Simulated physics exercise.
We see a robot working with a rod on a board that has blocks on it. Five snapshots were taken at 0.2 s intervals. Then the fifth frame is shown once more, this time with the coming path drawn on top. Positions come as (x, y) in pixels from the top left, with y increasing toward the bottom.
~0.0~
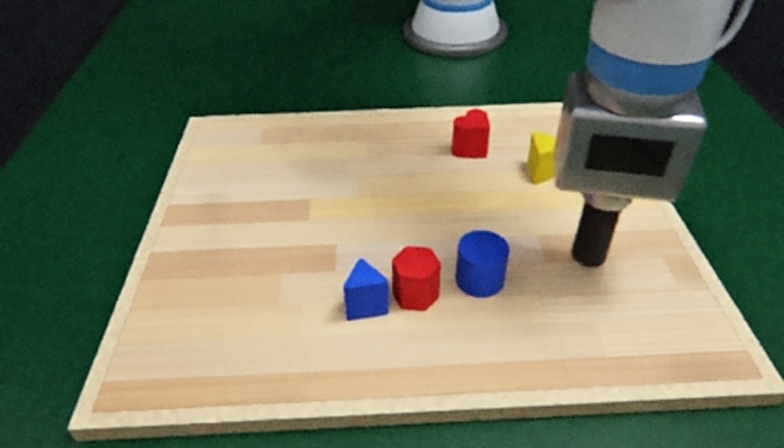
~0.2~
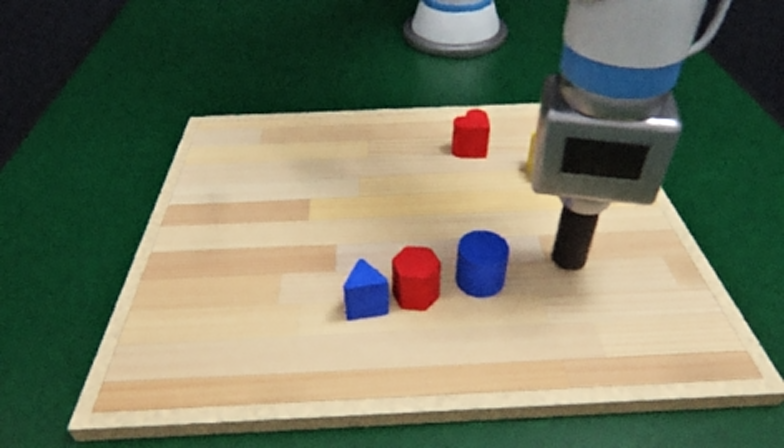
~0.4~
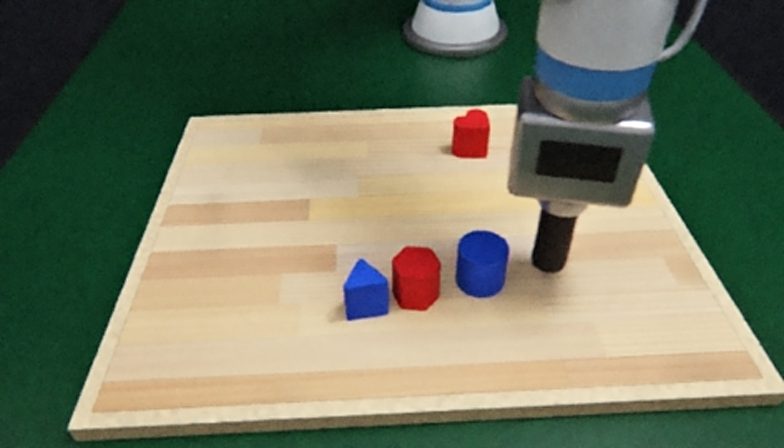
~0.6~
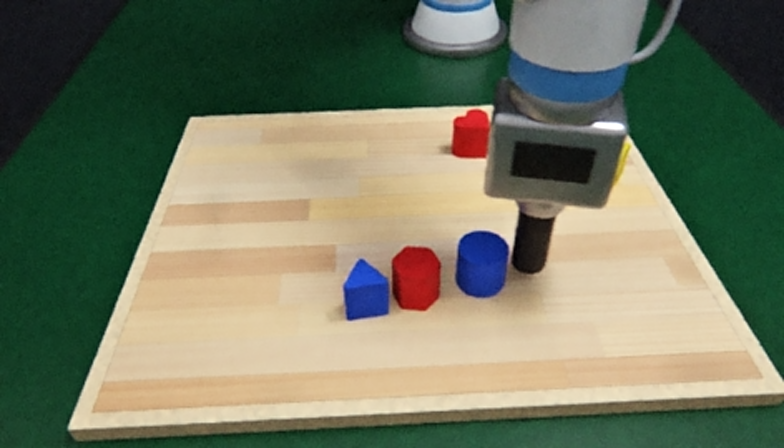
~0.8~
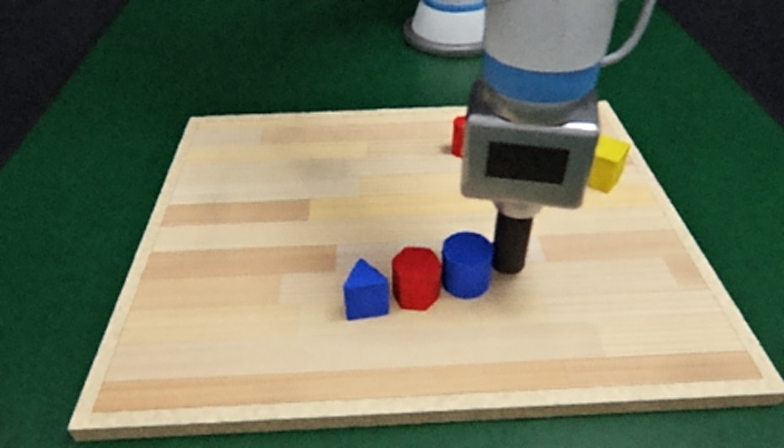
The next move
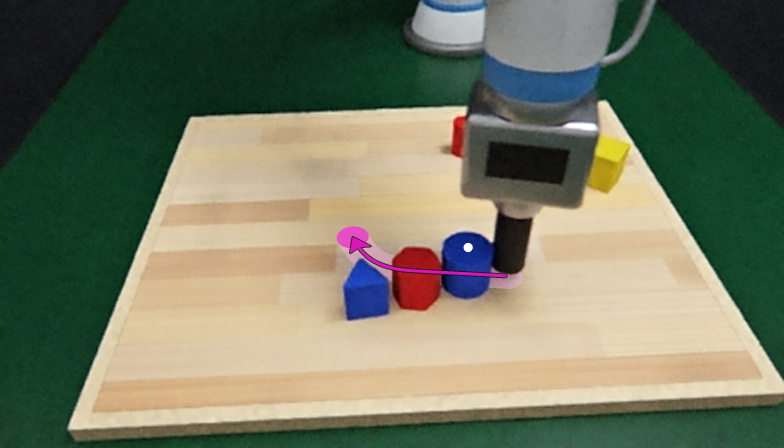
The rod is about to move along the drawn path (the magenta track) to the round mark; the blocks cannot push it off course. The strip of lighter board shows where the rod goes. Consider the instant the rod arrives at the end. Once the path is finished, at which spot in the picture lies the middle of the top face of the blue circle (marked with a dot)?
I'd expect the centre of its top face to be at (350, 255).
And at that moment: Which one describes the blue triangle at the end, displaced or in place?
Answer: Moved.
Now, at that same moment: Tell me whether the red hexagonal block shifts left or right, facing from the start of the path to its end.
My answer: Left.
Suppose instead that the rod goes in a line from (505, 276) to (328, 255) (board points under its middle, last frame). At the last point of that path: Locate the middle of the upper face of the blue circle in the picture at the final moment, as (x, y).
I think it will end close to (346, 254).
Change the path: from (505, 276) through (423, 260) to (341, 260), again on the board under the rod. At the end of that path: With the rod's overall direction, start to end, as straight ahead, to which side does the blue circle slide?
It goes toward the left-hand side.
Drawn move, from (505, 276) over (445, 273) and (387, 267) to (353, 237); the dot is on the blue circle.
The first path, step by step. One third of the way, rod at (446, 259); blue triangle at (335, 287); red hexagonal block at (371, 275), turned 15° anticlockwise; blue circle at (408, 252).
Two thirds of the way, rod at (385, 253); blue triangle at (304, 312); red hexagonal block at (340, 292), turned 40° anticlockwise; blue circle at (355, 256).
At the end, rod at (352, 224); blue triangle at (304, 312); red hexagonal block at (340, 293), turned 40° anticlockwise; blue circle at (350, 255).
